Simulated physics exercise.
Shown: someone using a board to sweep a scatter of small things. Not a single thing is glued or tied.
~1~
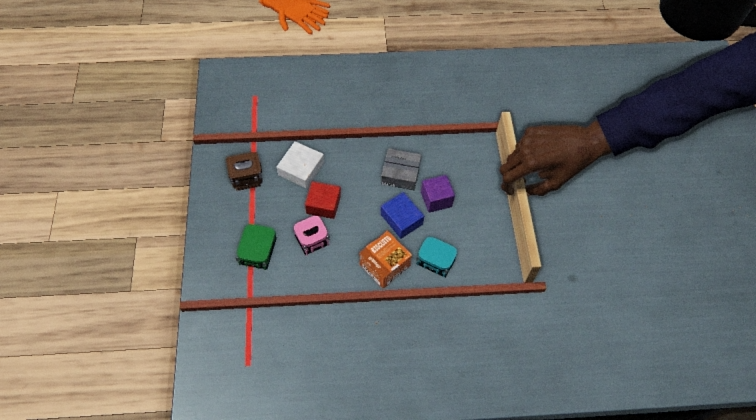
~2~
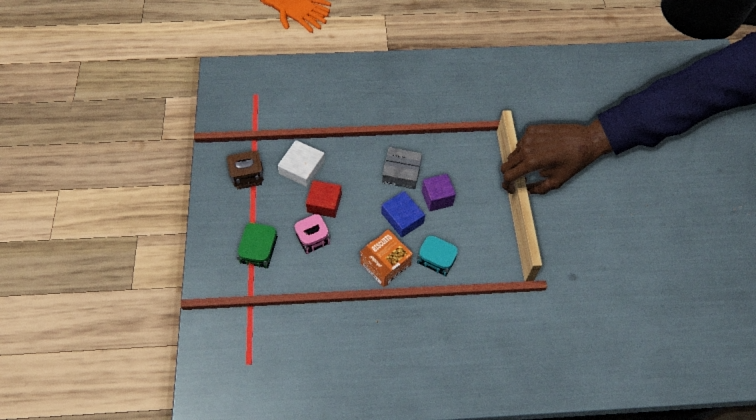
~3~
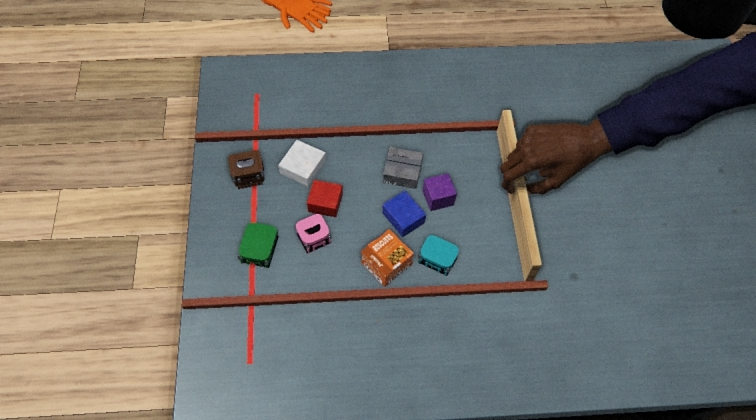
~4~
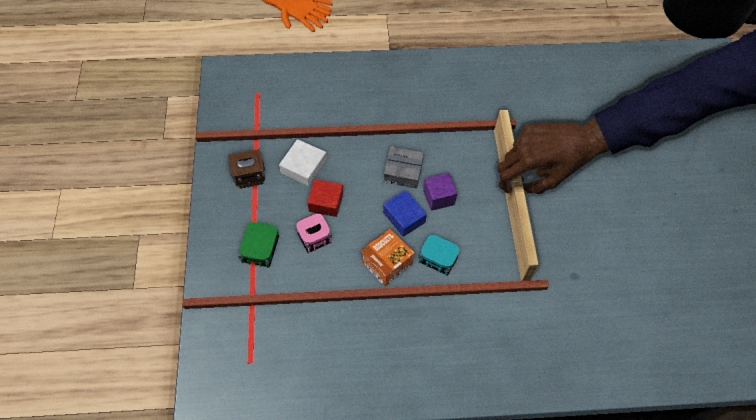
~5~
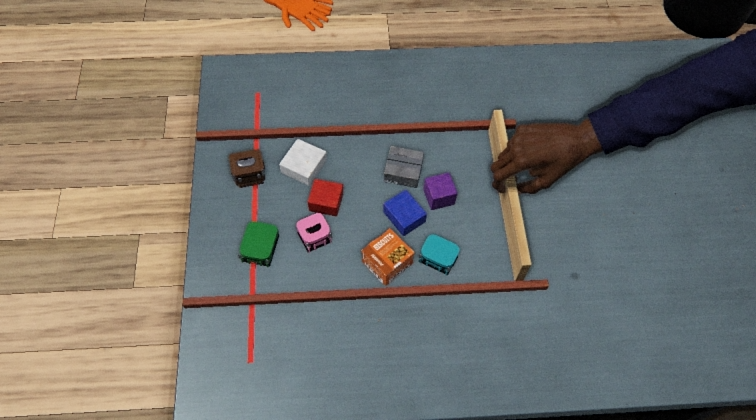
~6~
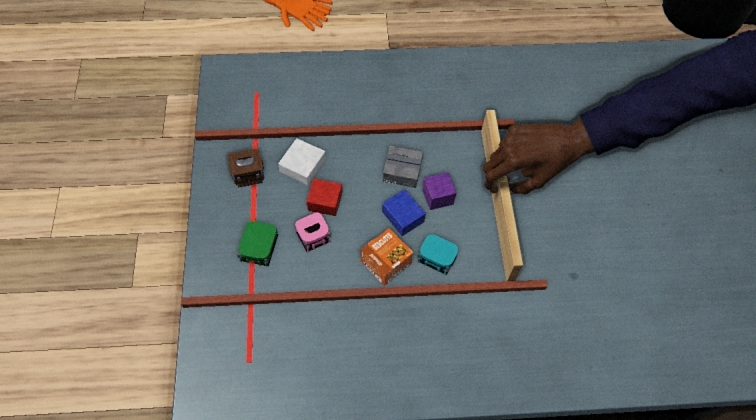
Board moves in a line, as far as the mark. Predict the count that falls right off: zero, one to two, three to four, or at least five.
The count is one to two.
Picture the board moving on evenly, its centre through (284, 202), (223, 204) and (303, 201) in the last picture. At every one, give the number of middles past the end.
Respectively 0, 6 and 0.
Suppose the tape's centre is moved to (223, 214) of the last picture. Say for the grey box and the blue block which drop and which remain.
Grey box still up, blue block still up.
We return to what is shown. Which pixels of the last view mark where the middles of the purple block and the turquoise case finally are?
Going in order: First (240, 194), then (238, 258).
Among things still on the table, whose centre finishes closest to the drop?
The foremost one is the green case.
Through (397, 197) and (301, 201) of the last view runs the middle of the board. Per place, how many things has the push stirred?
First 5, after that 10.
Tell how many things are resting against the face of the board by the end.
4.
Soon after, none off yet; brown case at rest near (247, 168); green case at rest near (258, 244); white block at rest near (302, 162).
After that, none off yet; brown case displaced a little near (229, 169); green case moving near (251, 244); white block displaced about its own width near (270, 162).
In the end, the number that fall off is one or two; gone, brown case.
